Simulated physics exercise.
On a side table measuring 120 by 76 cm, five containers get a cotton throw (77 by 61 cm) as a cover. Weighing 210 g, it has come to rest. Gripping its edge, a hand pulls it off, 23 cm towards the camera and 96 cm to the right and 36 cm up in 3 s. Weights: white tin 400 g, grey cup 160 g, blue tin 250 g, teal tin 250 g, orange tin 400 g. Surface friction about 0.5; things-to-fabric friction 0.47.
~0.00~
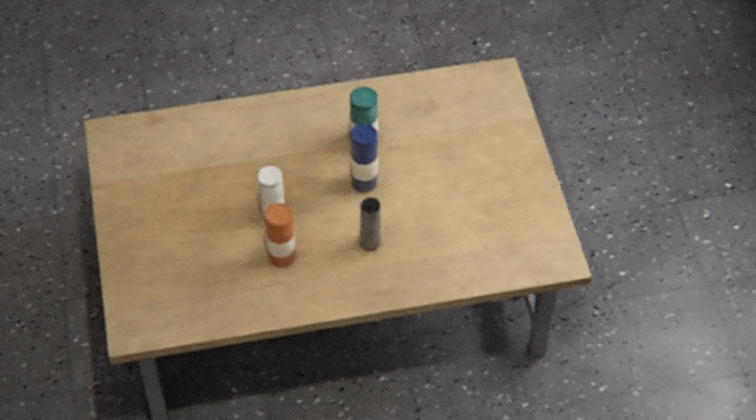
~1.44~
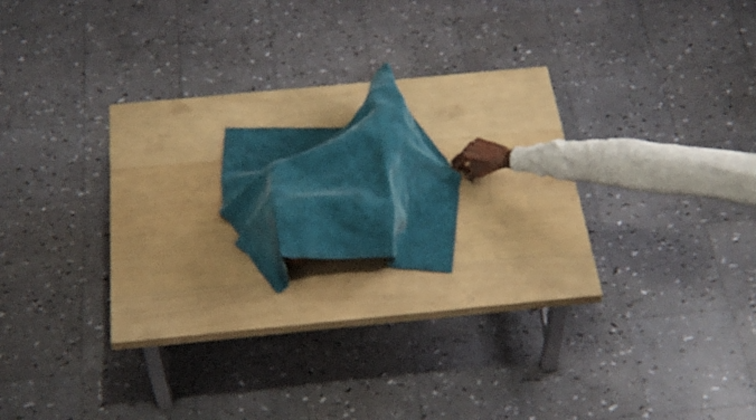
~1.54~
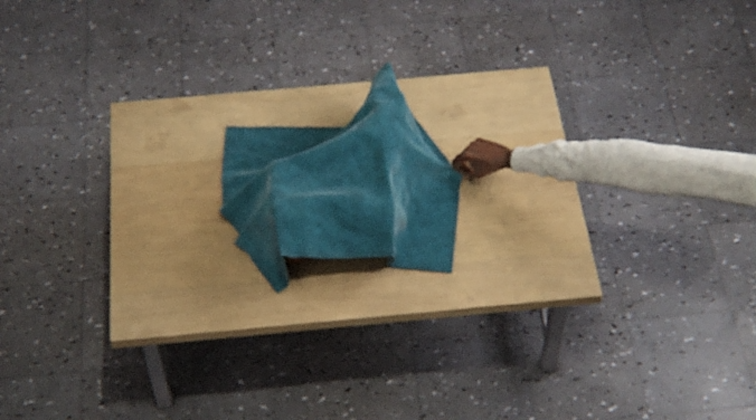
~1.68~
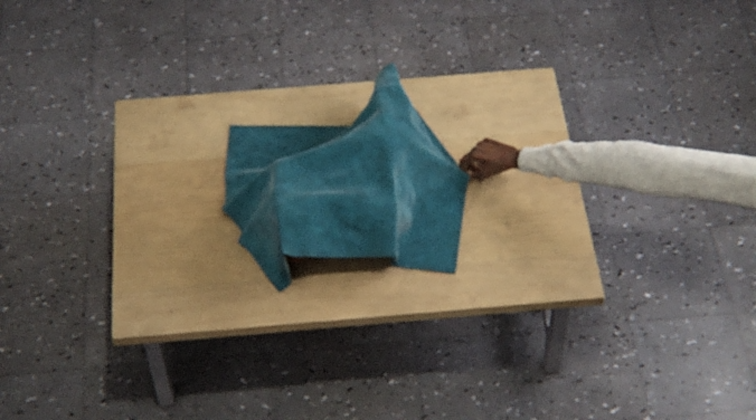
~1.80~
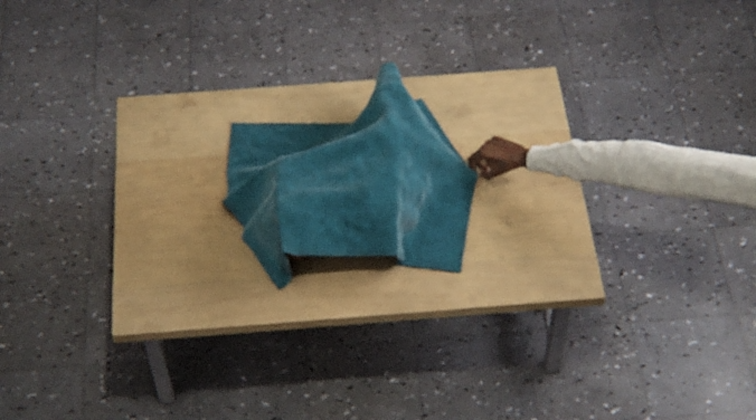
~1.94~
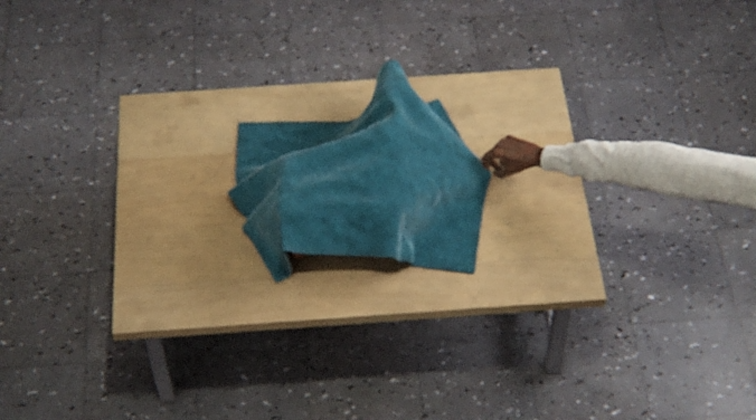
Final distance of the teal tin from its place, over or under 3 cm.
Over.
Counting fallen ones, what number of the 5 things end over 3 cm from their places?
The answer is 4 of them.
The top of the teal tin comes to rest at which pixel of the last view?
Near (446, 150).
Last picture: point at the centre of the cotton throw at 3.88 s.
Around (699, 191).
After 2.6 s, middle of the cotton throw at (436, 157); teal tin 6 cm off its start, blue tin on its side, 13 cm off its start, orange tin on its side, 11 cm off its start.
After 3.2 s, middle of the cotton throw at (568, 174); teal tin on its side, 13 cm off its start, grey cup on its side, 19 cm off its start, blue tin on its side, 13 cm off its start.
After 3.9 s, middle of the cotton throw at (699, 191); teal tin on its side, 14 cm off its start at (446, 146), grey cup on its side, 30 cm off its start at (495, 286), blue tin on its side, 13 cm off its start at (440, 178).
After 4.5 s, middle of the cotton throw at a place out of view; teal tin on its side, 15 cm off its start, grey cup over the edge, blue tin on its side, 13 cm off its start.
After 5.3 s, middle of the cotton throw at a place out of view; teal tin on its side, 15 cm off its start at (446, 150), grey cup over the edge, blue tin on its side, 13 cm off its start at (440, 177), orange tin on its side, 12 cm off its start at (338, 219).
